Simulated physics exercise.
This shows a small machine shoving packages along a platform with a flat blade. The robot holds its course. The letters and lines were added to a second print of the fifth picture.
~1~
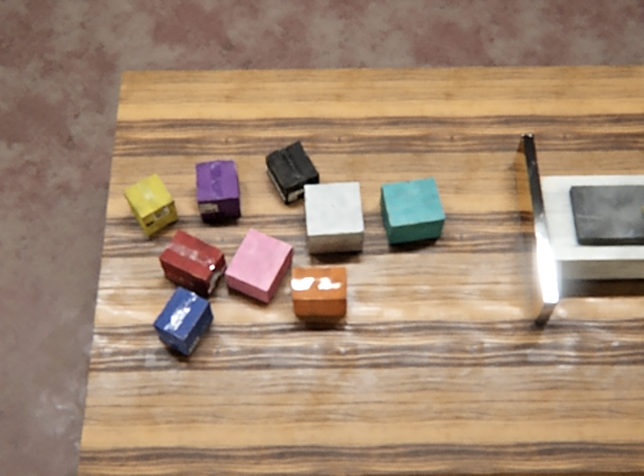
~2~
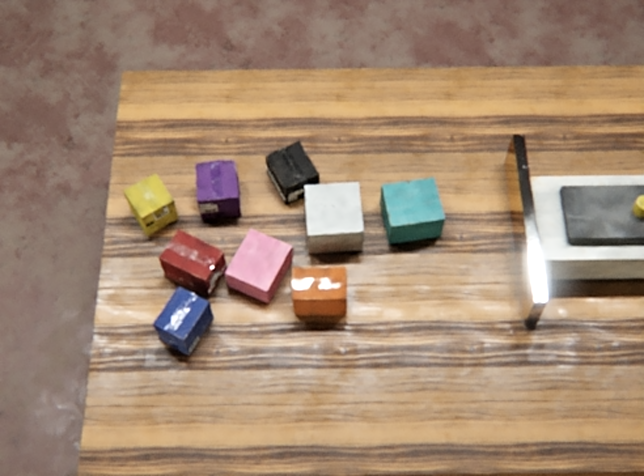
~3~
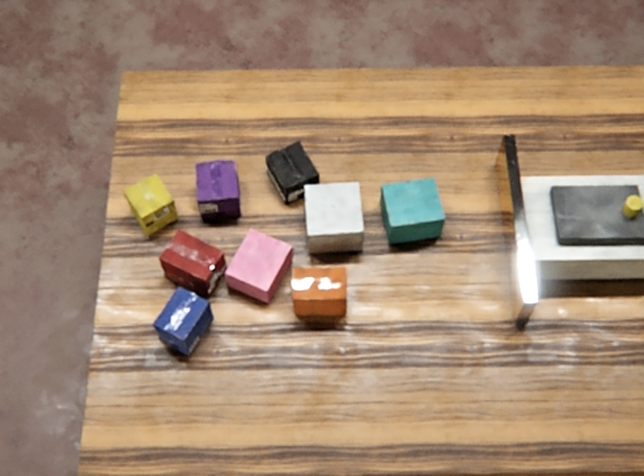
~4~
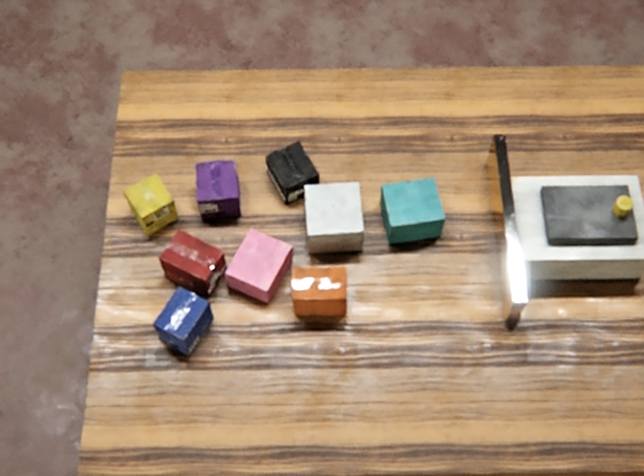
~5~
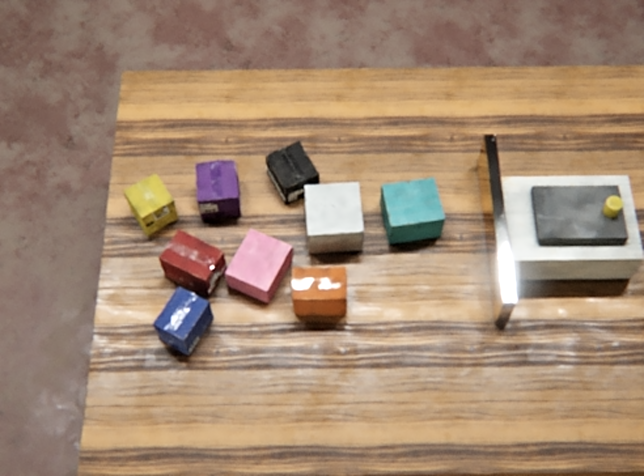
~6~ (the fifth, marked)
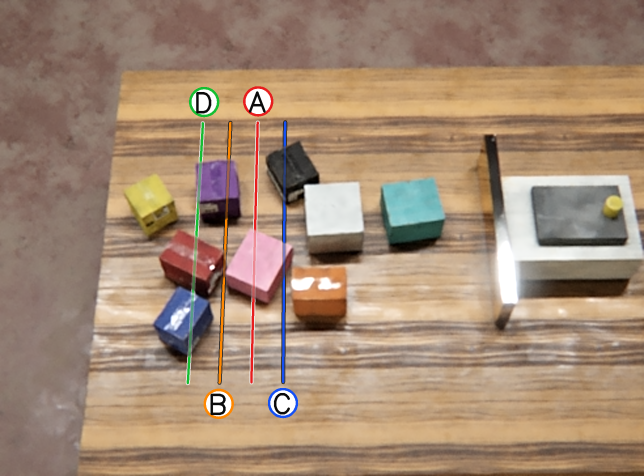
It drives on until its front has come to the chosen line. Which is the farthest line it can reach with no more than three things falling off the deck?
It can go as far as D.
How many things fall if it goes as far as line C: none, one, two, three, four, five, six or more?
In all, none.
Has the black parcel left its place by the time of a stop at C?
By then, yes.
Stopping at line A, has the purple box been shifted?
Yes.
On the marked copy, A at (255, 243); B at (225, 243); C at (284, 242); D at (196, 243).
Following D. Soon after the start, robot (463, 215); turquoise crate (354, 211); white crate (301, 218).
Later, robot (354, 216); yellow parcel (144, 206); red parcel (154, 260).
In the end, robot (268, 217); red parcel over the edge; yellow parcel over the edge; two fallen.
As for the rest, A is within the limit but short; B is within the limit but short; C is within the limit but short.
